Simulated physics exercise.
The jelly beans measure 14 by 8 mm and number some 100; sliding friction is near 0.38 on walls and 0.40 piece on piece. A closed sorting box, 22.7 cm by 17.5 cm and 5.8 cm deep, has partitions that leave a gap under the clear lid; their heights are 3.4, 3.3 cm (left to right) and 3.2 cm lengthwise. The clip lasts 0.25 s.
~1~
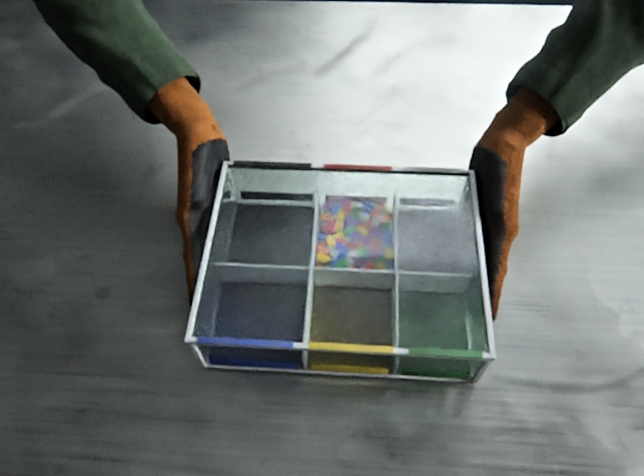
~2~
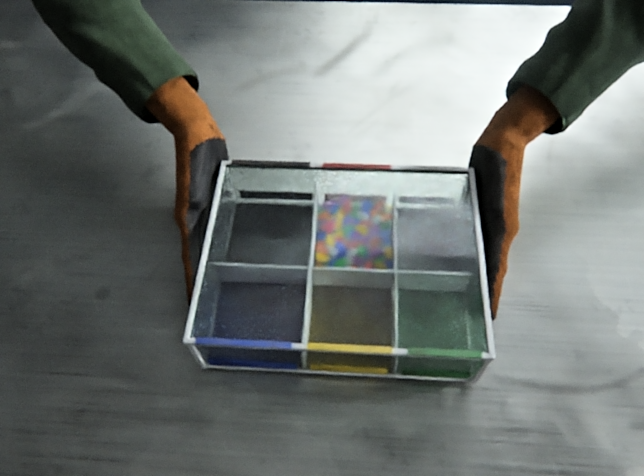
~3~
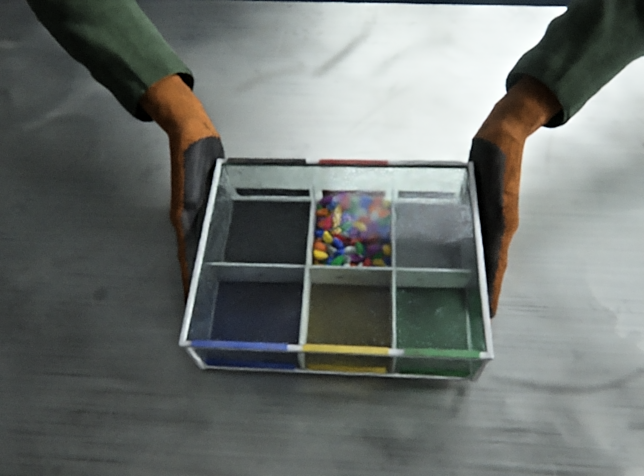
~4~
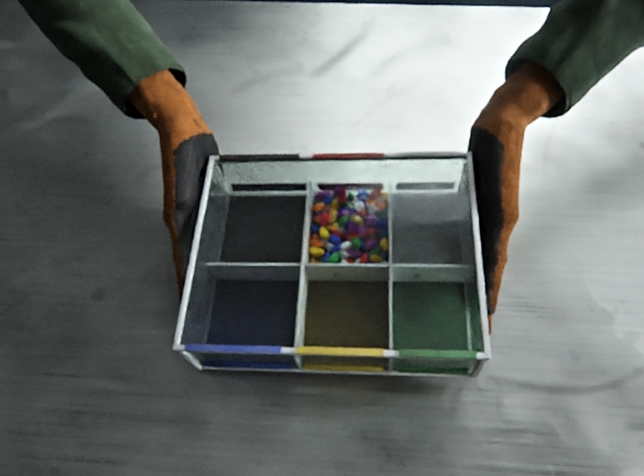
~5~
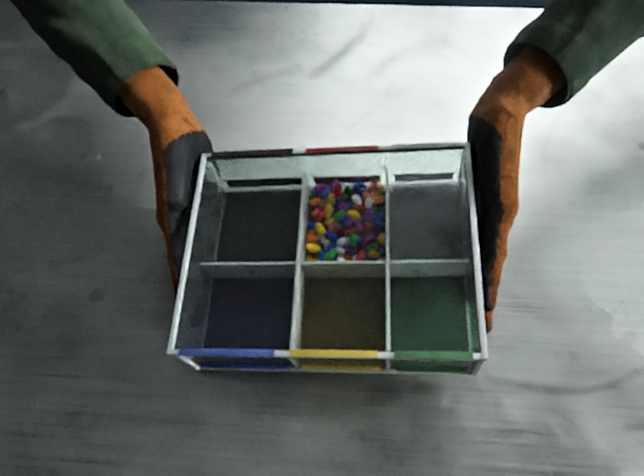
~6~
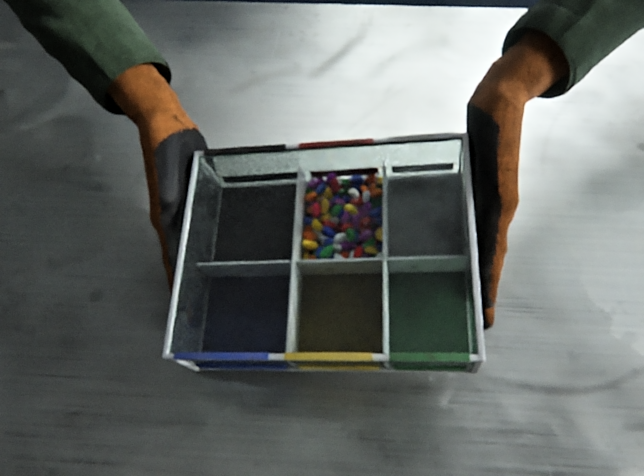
Colorful jelly beans stay in one compartment as two gloved hands slightly tilt a clear divided box.
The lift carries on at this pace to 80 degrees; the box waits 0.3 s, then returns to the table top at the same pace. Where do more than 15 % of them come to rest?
Red compartment: Above; blue compartment: Above; green compartment: Below; yellow compartment: Below; white compartment: Below; black compartment: Below.
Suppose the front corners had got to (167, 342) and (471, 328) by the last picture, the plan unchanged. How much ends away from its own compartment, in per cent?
Then about 30 per cent.
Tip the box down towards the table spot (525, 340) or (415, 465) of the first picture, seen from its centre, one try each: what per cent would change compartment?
Some 30 and 45 per cent.
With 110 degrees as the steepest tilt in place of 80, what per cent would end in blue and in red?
Then: Blue 100; red 0.
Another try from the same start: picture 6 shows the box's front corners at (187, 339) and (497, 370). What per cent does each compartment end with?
Red 60; blue 0; green 40; yellow 0; white 0; black 0.
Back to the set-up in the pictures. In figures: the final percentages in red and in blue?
Red 55; blue 45.
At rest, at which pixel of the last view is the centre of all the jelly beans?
At about (312, 279).
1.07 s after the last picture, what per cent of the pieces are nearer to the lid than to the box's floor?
Roughly 30 per cent.
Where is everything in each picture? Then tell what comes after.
In the first frame, box tilt 0 degrees, front corners at (191, 338) and (489, 354); red 100 %.
In the second frame, box tilt 1 degrees, front corners at (189, 339) and (488, 354).
In the third frame, box tilt 3 degrees, front corners at (185, 342) and (487, 354), lowest corner left front.
In the fourth frame, box tilt 7 degrees, front corners at (179, 346) and (484, 354), lowest corner left front.
In the fifth frame, box tilt 10 degrees, front corners at (174, 350) and (481, 354), lowest corner left front.
In the sixth frame, box tilt 14 degrees, front corners at (169, 354) and (478, 355), lowest corner left front; red 100 %.
Then, 1.07 s after the last picture, tilt 80 degrees; red 75 %, blue 20 %, black 5 %.
Then, 1.79 s after the last picture, tilt 41 degrees; red 55 %, blue 45 %.
Then, 2.54 s after the last picture, tilt 0 degrees; red 55 %, blue 45 %.
In the end, red 55 %, blue 45 %, green 0 %, yellow 0 %, white 0 %, black 0 %.
